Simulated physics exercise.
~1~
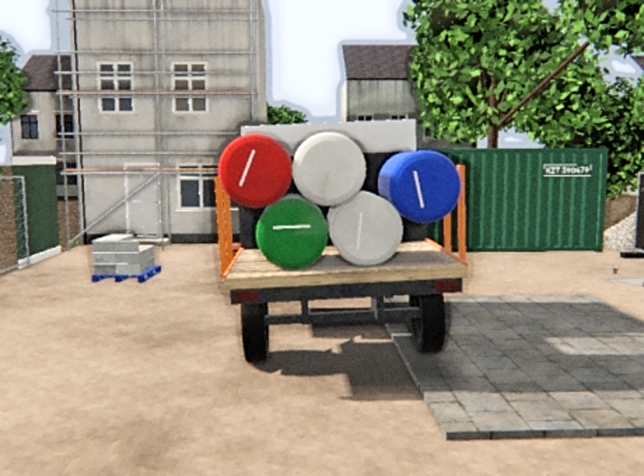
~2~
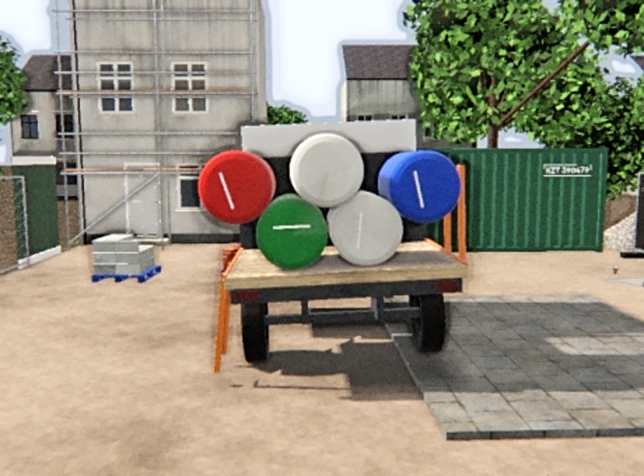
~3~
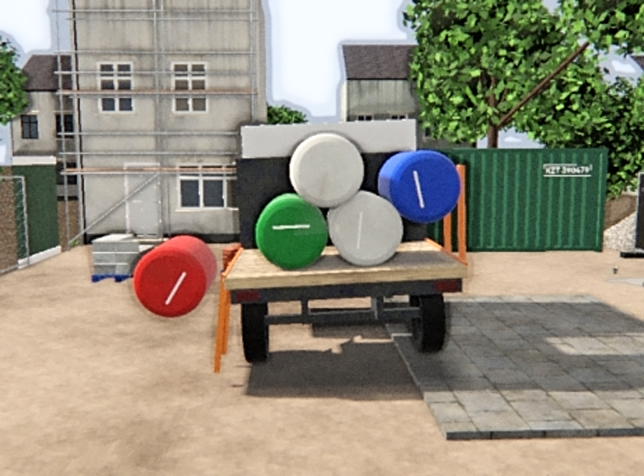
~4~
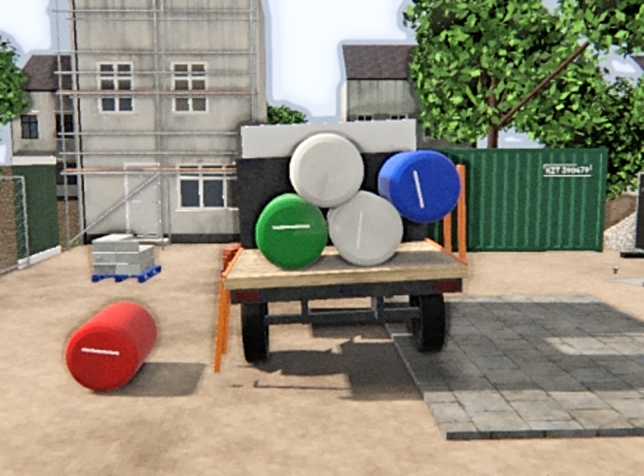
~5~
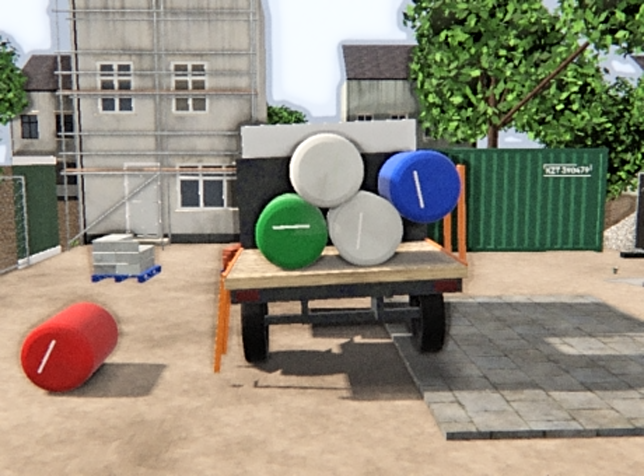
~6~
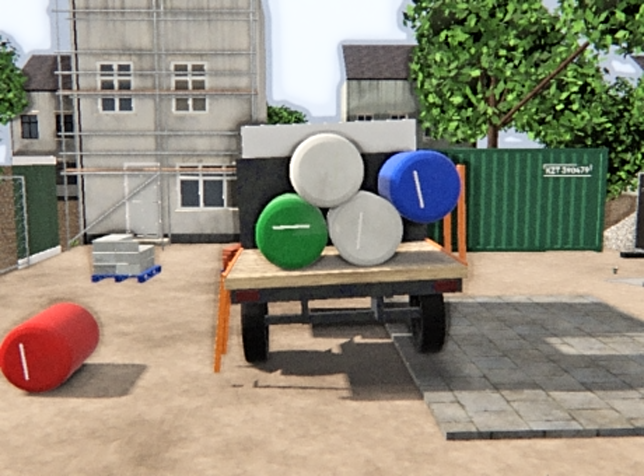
Five big drum-shaped bales sit end-on on a flatbed trailer seen from behind in a building yard, with red, white and blue ones above green and white ones. Scaffolding surrounds a grey house behind them, and a green container stands to the right, near a patch of paving. The orange posts on the left swing down, and the red bale rolls left off the stack. It drops over the side of the deck and lands on the dirt. It rolls a little farther left and ends at the left edge of view, while the other four stay stacked on the deck.
